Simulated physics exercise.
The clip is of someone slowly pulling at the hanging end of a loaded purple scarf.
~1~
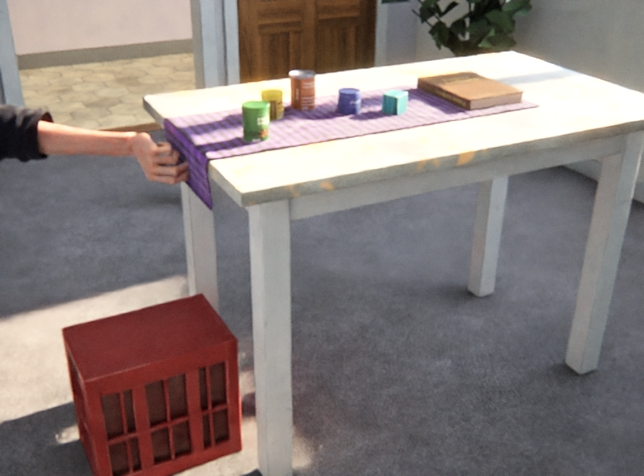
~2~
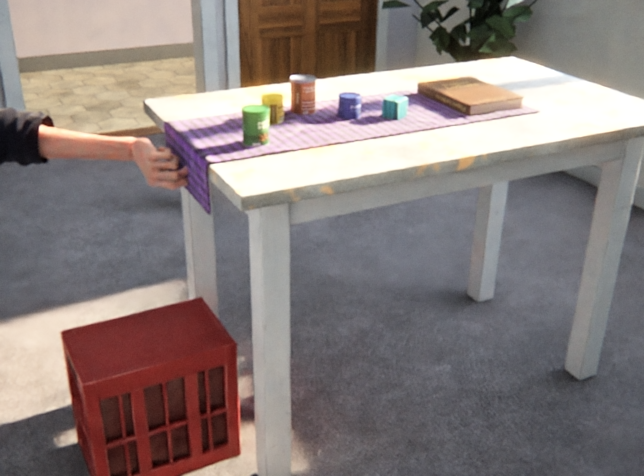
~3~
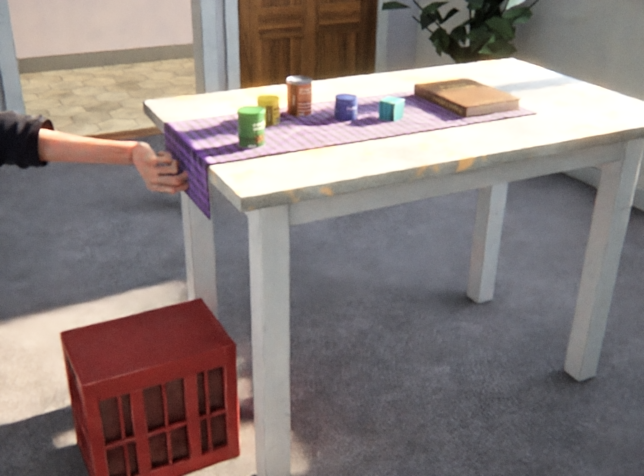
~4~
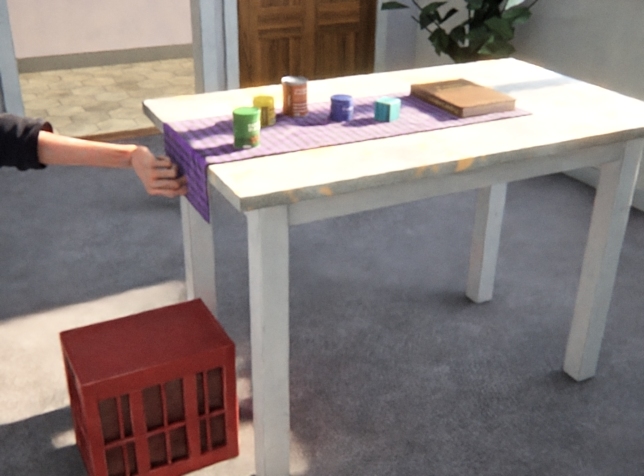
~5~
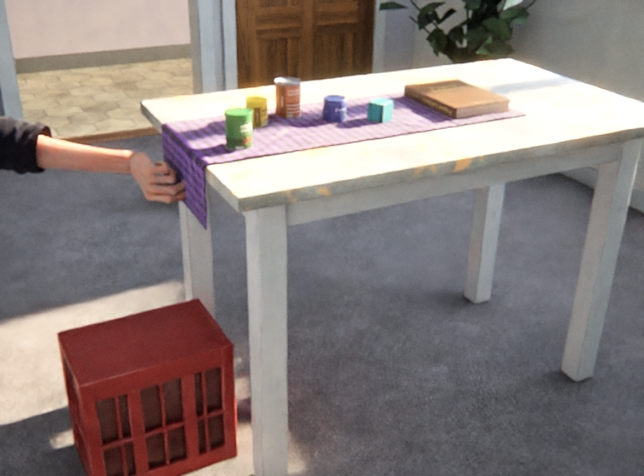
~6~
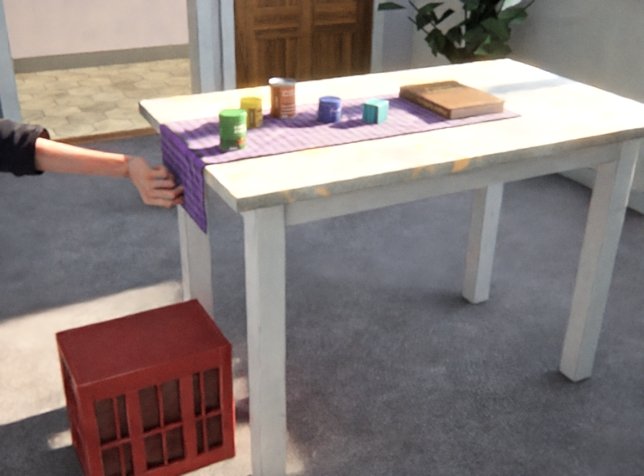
A purple scarf creeps leftward along a pale wooden table in a sunlit room, seen from slightly above. On it sit a green can, a yellow pot, an orange can, a blue pot, a turquoise cube and a flat brown object, with a red crate on the floor below left. A hand at left slowly draws the hanging end down, and everything on the scarf shifts left with it.
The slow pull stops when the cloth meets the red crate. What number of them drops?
It carries off three.
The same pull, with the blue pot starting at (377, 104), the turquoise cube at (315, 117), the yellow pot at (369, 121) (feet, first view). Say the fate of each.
The blue pot stays on; the turquoise cube is carried off; the yellow pot keeps its place on top.
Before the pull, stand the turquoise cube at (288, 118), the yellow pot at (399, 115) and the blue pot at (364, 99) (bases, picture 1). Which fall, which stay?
The turquoise cube falls; the yellow pot keeps its place on top; the blue pot keeps its place on top.
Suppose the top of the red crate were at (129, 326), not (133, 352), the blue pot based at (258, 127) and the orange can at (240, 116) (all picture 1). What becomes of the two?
The blue pot drops off, the orange can is carried off.
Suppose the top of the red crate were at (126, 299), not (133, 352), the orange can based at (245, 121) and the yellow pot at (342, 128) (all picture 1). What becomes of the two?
The orange can drops off; the yellow pot survives.
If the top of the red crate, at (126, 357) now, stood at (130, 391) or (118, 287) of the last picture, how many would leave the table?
Over the edge go 4 and 1.
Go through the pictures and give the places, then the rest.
The first picture shows hem (212, 210); green can (255, 104); yellow pot (272, 92); orange can (303, 74); blue pot (350, 90); turquoise cube (395, 93); top of the crate (133, 352).
The second picture shows hem (210, 215); green can (255, 108).
The third picture shows hem (210, 220); yellow pot (268, 97).
The fourth picture shows hem (210, 224); orange can (295, 80); top of the crate (130, 356).
The fifth picture shows hem (206, 230); blue pot (335, 98).
The sixth picture shows hem (207, 234); green can (232, 112); yellow pot (251, 99); orange can (283, 81); blue pot (330, 98); turquoise cube (376, 102).
Early on, hem near (186, 267); green can gone.
Midway, hem on the crate; green can, yellow pot and orange can gone.
Finally, hem on the crate; green can, yellow pot and orange can gone. The answer is three.
